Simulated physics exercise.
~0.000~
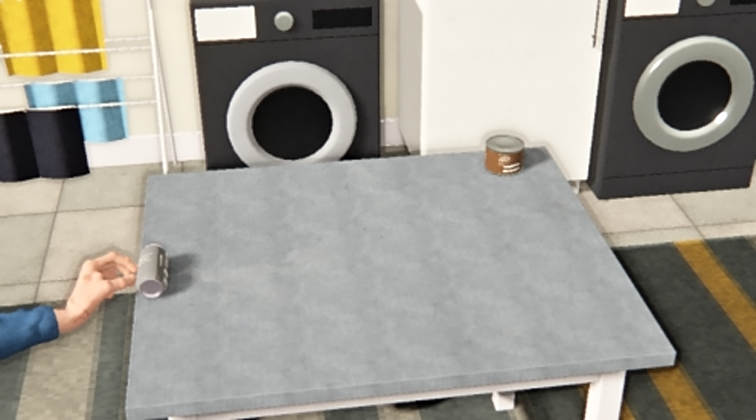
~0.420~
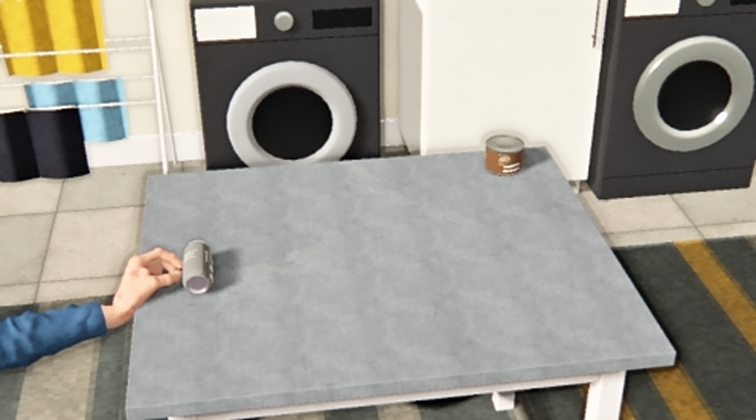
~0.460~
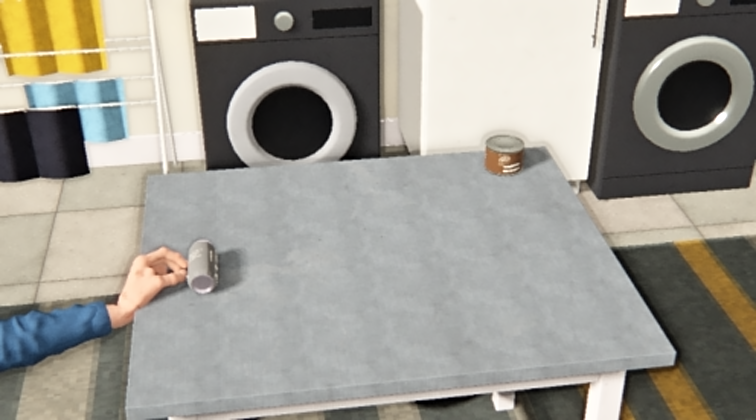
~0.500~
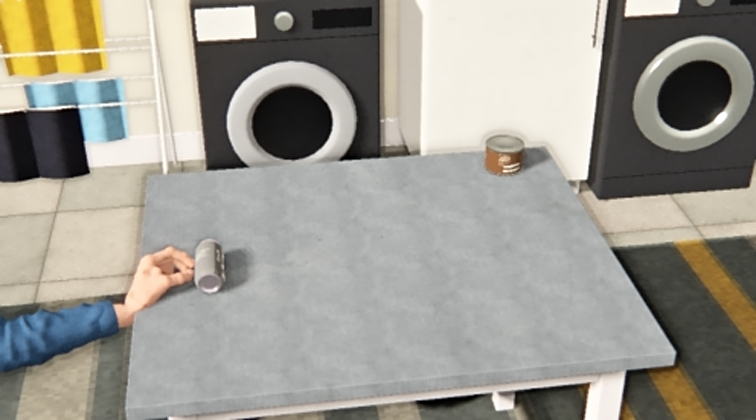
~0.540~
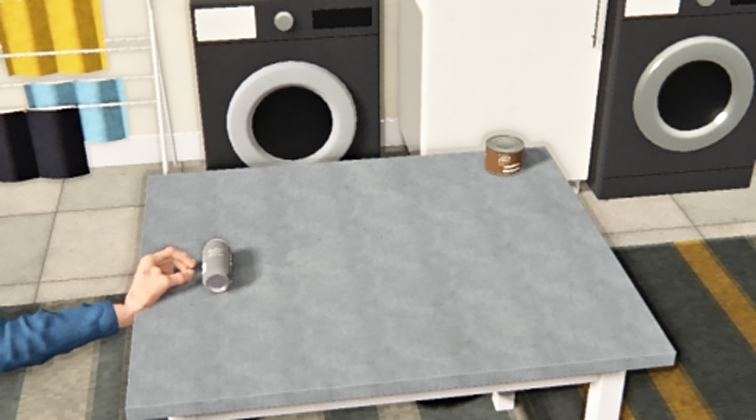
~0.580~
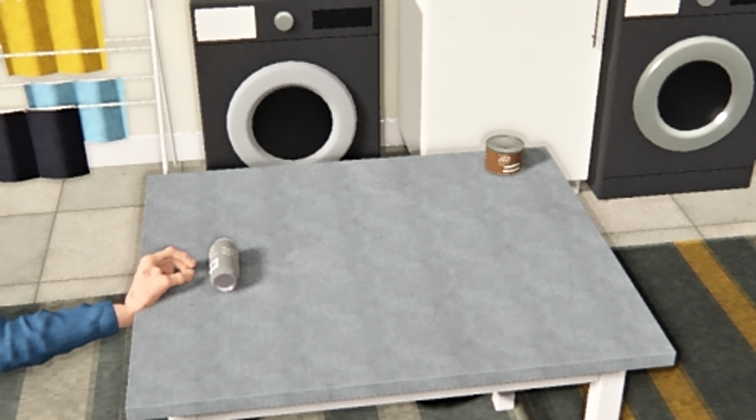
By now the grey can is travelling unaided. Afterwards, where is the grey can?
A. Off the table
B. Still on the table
Answer: B.
After 0.68 s, grey can shifted about its own width near (241, 263).
After 0.88 s, grey can shifted well along near (267, 261).
After 1.08 s, grey can shifted well along near (283, 260).
In the end (1.7 s), moved from the start, grey can. At the end, from the last picture's camera, grey can near (290, 259).
